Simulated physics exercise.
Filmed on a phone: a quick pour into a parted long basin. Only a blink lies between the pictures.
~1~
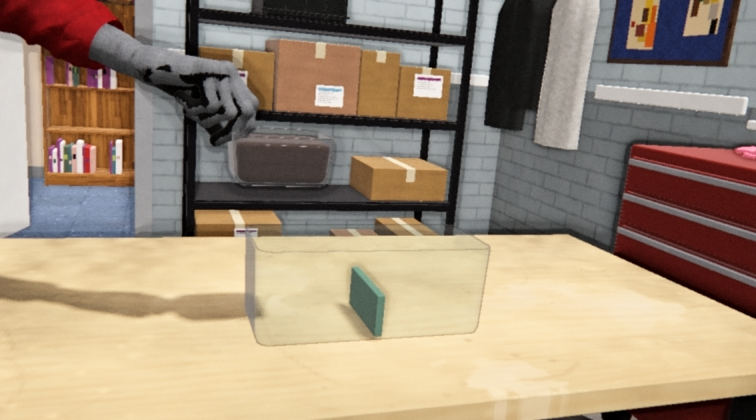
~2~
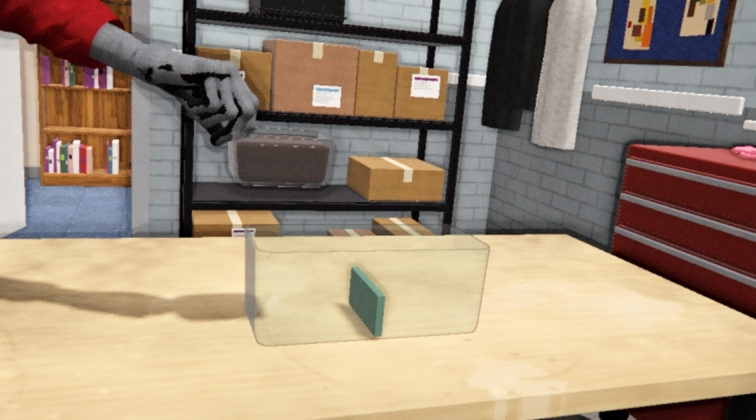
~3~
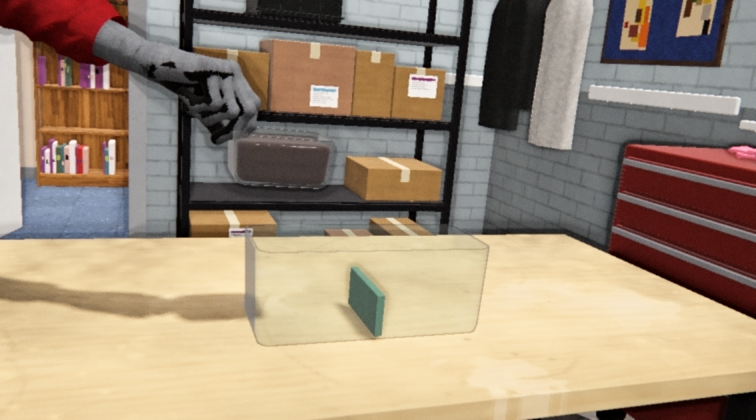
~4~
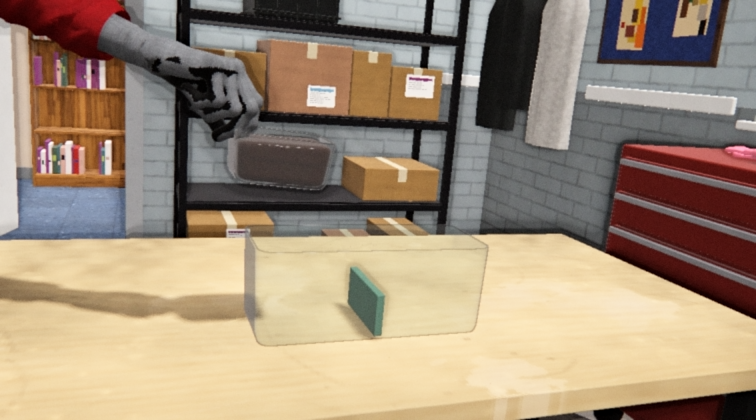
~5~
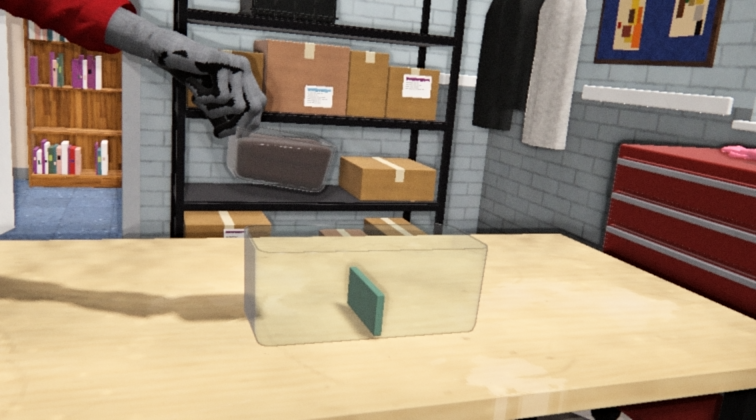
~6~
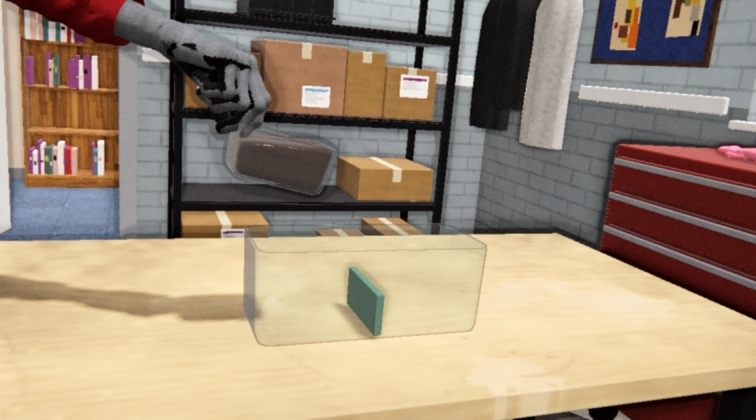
A gray-gloved hand gradually tilting a small translucent container of dark contents rightward above a clear basin with a teal divider.
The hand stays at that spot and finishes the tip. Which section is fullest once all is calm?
It is the left-hand one.
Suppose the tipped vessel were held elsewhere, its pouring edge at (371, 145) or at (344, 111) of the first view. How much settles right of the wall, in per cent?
Near 85 % and 65 %.
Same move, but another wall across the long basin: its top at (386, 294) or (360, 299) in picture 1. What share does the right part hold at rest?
Near 5 % and 50 %.
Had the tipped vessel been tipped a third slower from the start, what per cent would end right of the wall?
Close to 35 per cent.
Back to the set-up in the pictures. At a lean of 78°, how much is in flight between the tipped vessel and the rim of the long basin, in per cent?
Some 40 per cent.
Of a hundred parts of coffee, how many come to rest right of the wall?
Near 25 %.
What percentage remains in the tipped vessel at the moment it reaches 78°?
Roughly 35 in a hundred.
A moment on, the tilt is 78° and 33 per cent is still to pour, 19 is left of the wall and 9 right of it.
Next, the tilt is 110° and 3 per cent is still to pour, 66 is left of the wall and 27 right of it.
Then the tilt is 112° and 0 per cent is still to pour, 71 is left of the wall and 27 right of it.
Later the tilt is 112° and 0 per cent is still to pour, 71 is left of the wall and 27 right of it.
In the end 71 per cent lies left of the wall, 27 right of it and 2 outside.
